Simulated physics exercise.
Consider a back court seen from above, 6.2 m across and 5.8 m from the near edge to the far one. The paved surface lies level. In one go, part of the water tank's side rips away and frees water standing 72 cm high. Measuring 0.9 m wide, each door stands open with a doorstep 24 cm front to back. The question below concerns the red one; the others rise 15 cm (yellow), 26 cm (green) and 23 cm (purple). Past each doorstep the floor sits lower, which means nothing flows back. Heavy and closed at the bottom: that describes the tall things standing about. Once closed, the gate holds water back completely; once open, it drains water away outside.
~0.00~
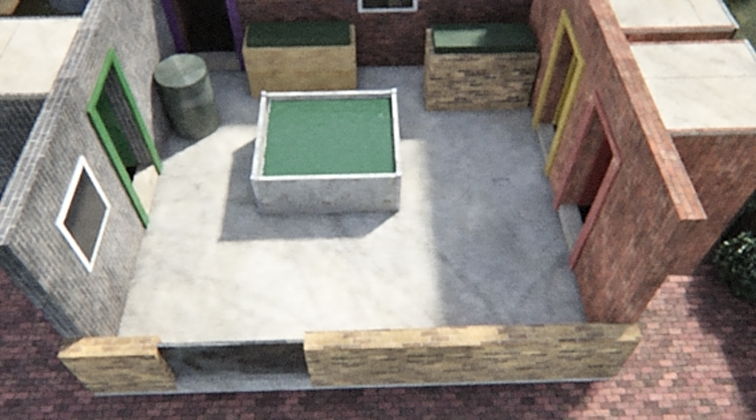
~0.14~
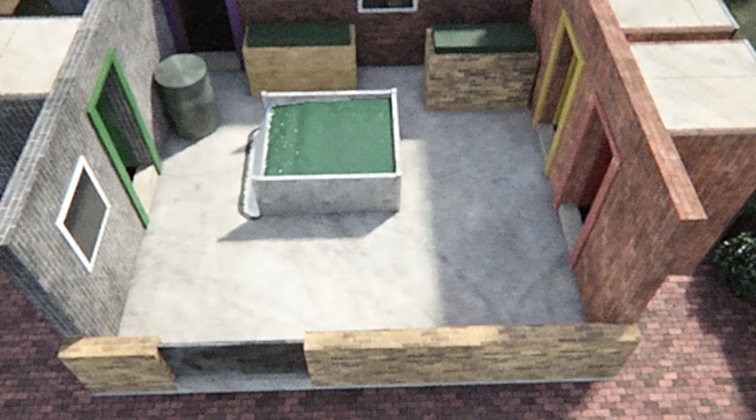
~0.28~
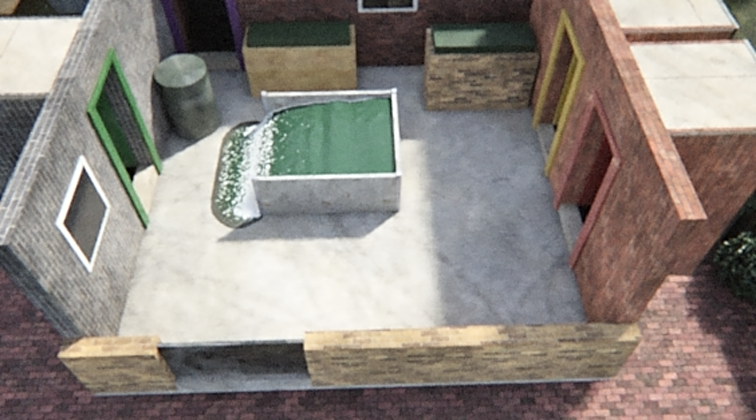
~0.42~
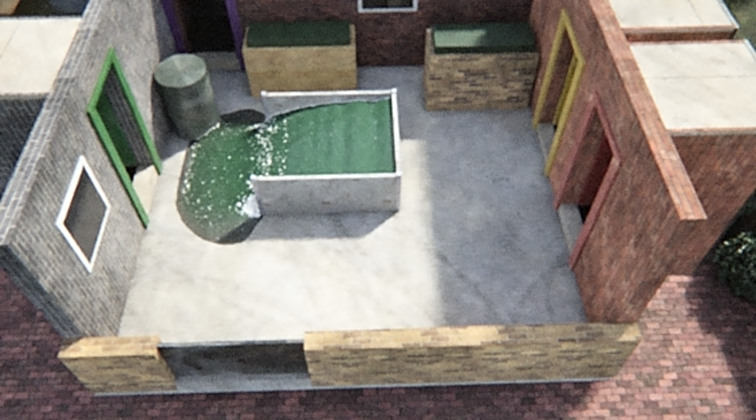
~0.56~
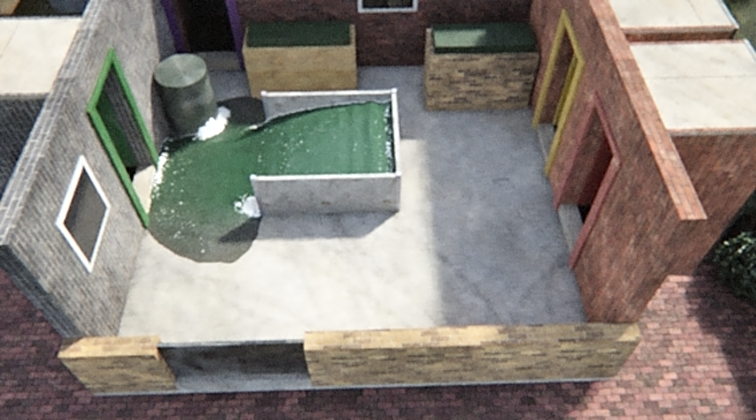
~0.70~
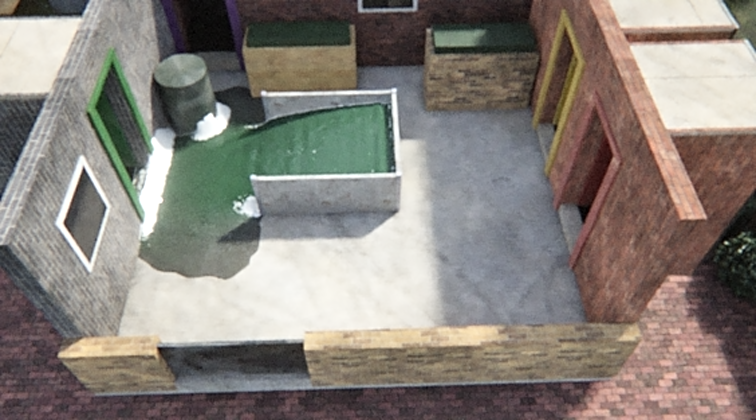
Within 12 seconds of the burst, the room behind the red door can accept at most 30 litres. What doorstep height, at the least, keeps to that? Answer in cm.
I would say about 8 cm.
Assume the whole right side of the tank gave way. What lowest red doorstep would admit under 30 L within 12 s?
About 20 centimetres.
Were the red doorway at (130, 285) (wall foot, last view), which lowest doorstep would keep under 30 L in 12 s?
Minimum: Close to 12.0 cm.
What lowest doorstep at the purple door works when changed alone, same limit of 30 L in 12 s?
For the purple door, about 16 cm.
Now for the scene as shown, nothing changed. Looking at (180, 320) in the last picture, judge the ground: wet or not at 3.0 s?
At that moment it's submerged.
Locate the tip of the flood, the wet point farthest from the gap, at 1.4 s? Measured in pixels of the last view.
Near (111, 367).
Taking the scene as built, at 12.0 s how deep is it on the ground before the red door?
Some 9.0 cm.
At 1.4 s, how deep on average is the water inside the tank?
About 36 cm.
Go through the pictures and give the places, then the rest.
In the first frame, the water tank at (328, 136) is whole and still, 72 cm deep; the red door at (582, 192) is dry.
In the second frame, the front is at (245, 211), 0.3 m from the gap at (266, 158); 0.4 m2 of floor is wet, 72 cm left at the back.
In the third frame, the front is at (217, 211), 0.7 m from the gap at (267, 160); 1.3 m2 of floor is wet, 72 cm left at the back.
In the fourth frame, water pours out at (267, 162) and has run 1.3 m, to (181, 194); about 10 cm deep outside, 71 cm at the back.
In the fifth frame, the gap is at (267, 162), the front 1.7 m out at (148, 219); the back of the water tank holds 63 cm.
In the sixth frame, water pours out at (267, 162) and has run 1.9 m, to (140, 175); about 11 cm deep outside, 61 cm at the back; 4.6 m in a straight line remain to the red door at (582, 192).
After 1.4 s water covers 25 % of the floor, deepest (56 cm) near (174, 157); it has not reached the red door.
After 3.0 s water covers 45 % of the floor, deepest (38 cm) near (111, 367); it has not reached the red door.
After 12.0 s water covers 100 % of the floor, deepest (12 cm) near (563, 353); 9 cm at the red door, 0 litres in over its 18 cm doorstep.
At the red door as built, the water arrived by 4.6 s and peaked near 13 cm at 5.4 s.
With a doorstep of 6.5 cm, 56 litres would have come in within the 12 s; with 10.5 cm, 7 litres. So under 30 litres takes about 8 cm.
